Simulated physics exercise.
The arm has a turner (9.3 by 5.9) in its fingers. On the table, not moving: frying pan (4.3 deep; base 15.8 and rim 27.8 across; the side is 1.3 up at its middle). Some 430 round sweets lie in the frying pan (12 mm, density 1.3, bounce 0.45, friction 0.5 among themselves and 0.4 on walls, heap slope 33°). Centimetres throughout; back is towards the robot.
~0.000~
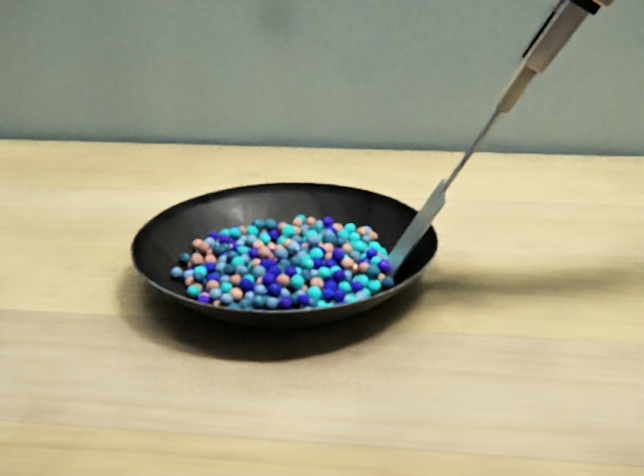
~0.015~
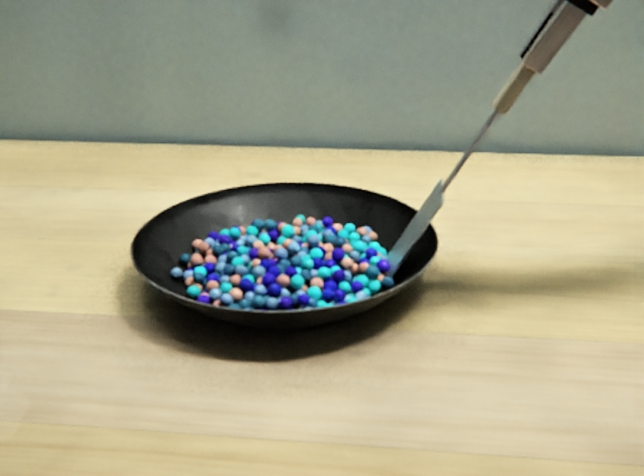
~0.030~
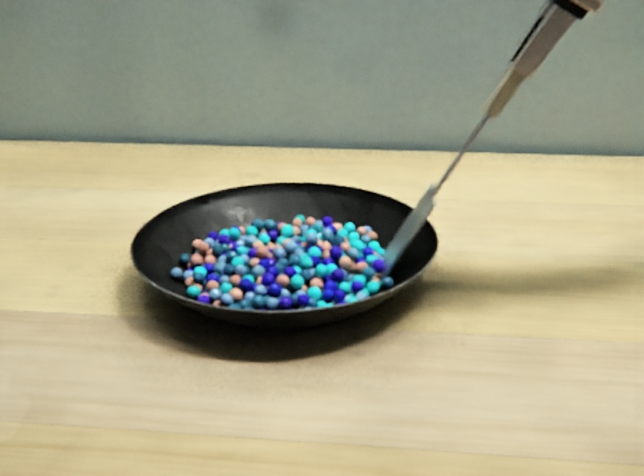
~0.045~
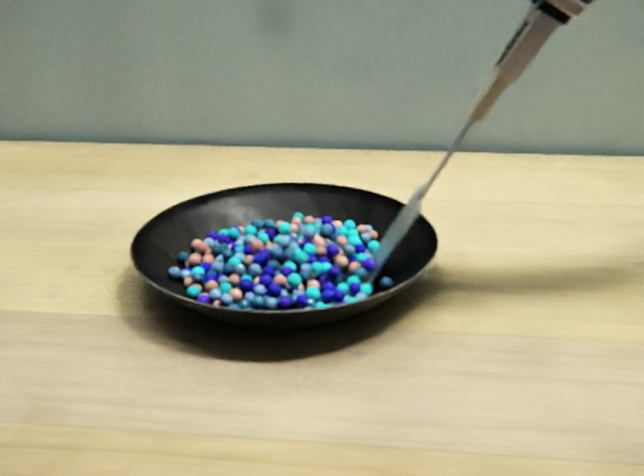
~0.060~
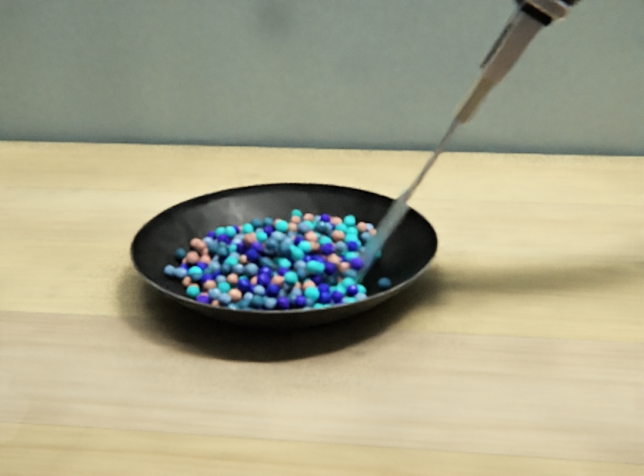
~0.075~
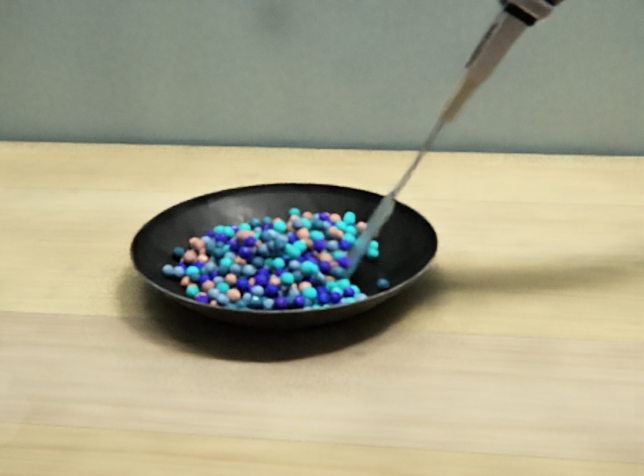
A robot arm holding a turner slid its blade leftward from the right side of a black frying pan, slightly pushing the blue, turquoise and peach round sweets, while the pan stayed still.
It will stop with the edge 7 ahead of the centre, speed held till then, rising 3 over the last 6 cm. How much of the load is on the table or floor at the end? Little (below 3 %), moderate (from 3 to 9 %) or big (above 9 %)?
Share on the table or floor: Moderate (from 3 to 9 %).
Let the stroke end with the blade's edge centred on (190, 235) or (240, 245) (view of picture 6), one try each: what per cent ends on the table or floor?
About 15 and 0 per cent.
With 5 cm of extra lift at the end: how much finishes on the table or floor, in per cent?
Some 5 per cent.
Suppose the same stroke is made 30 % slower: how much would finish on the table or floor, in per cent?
In that case some 0 per cent.
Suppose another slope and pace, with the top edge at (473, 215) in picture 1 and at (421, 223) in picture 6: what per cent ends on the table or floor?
About 5 per cent.
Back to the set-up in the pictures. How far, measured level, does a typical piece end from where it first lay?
Some 3 cm.
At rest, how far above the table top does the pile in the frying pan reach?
Some 5.0 cm.
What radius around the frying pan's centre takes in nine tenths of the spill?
Some 35 cm.
After 0.13 s, sloping 60°, highest piece 6 above the table; 429 in the frying pan.
After 0.18 s, sloping 60°, highest piece 6 above the table; 429 in the frying pan.
After 0.40 s, sloping 60°, highest piece 5 above the table; 409 in the frying pan, 20 on the table or floor.
After 1.45 s, sloping 60°, highest piece 5 above the table; 409 in the frying pan, 20 on the table or floor.
At rest, 409 in the frying pan, 20 on the table or floor. That is 5 % on the table or floor.
